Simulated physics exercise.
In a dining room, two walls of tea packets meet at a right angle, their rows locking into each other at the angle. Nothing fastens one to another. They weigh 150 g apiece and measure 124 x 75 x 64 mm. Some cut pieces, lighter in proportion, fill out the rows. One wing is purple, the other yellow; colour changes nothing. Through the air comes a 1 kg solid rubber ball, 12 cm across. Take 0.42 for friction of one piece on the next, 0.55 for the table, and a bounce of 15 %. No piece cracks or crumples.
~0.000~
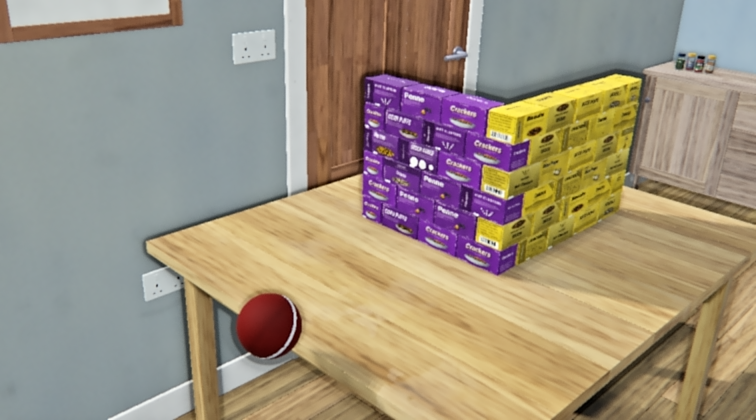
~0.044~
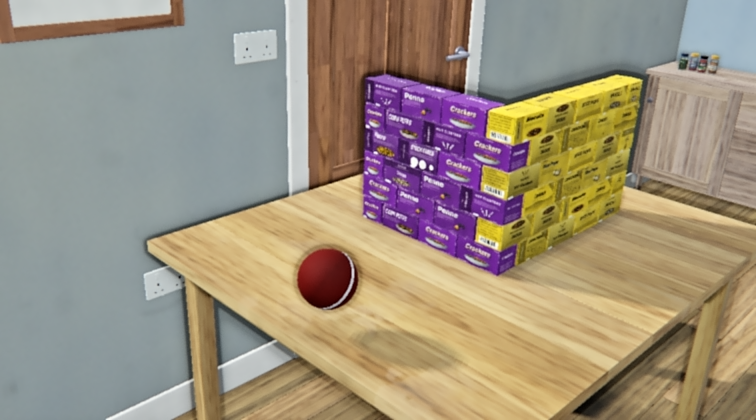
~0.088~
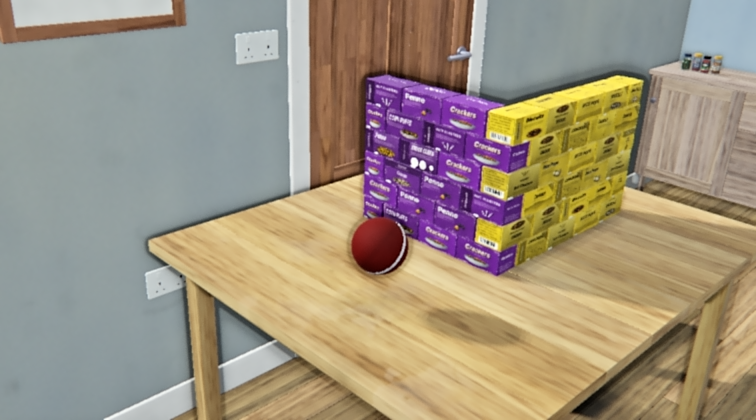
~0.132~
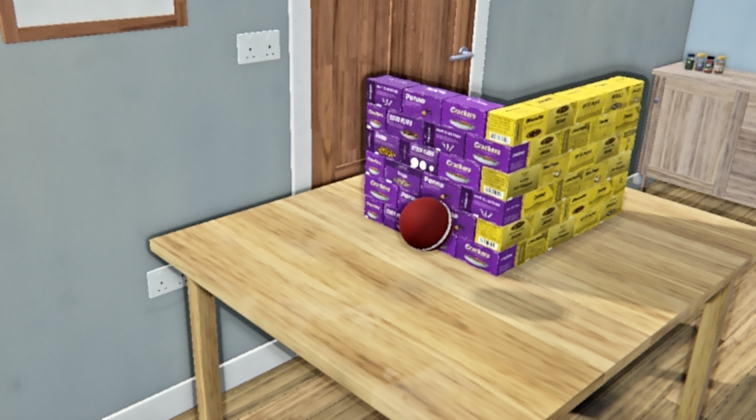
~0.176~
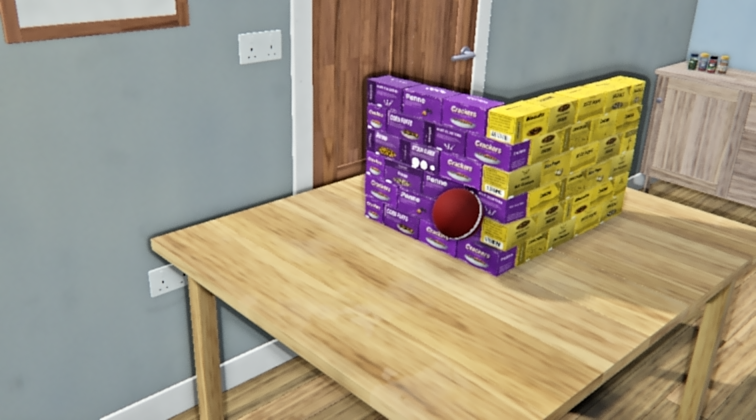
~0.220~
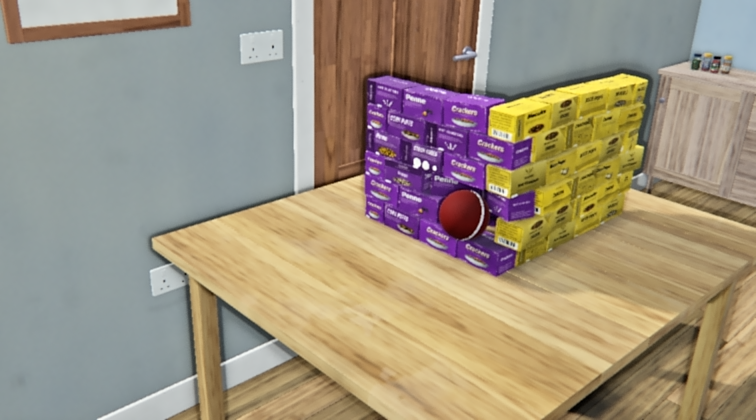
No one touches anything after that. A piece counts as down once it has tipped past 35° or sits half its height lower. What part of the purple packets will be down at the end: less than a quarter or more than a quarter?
It comes to under a quarter.
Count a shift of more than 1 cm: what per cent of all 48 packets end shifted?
65 per cent.
By 0.40 s, ball still moving; 1 of the 21 purple packets down (1 of 48 in all colours); top purple packet moved 13 mm; top yellow packet moved 20 mm.
By 1.02 s, ball still moving; 1 of the 21 purple packets down (7 of 48 in all colours); top purple packet moved 15 mm; top yellow packet moved 20 mm.
When it is over (1.7 s), ball rolling away; 1 of the 21 purple packets down (7 of 48 in all colours); top purple packet moved 15 mm; top yellow packet moved 20 mm. That is 5 per cent. In pixels of the last frame, middles, top purple packet near (437, 104), top yellow packet near (525, 125).
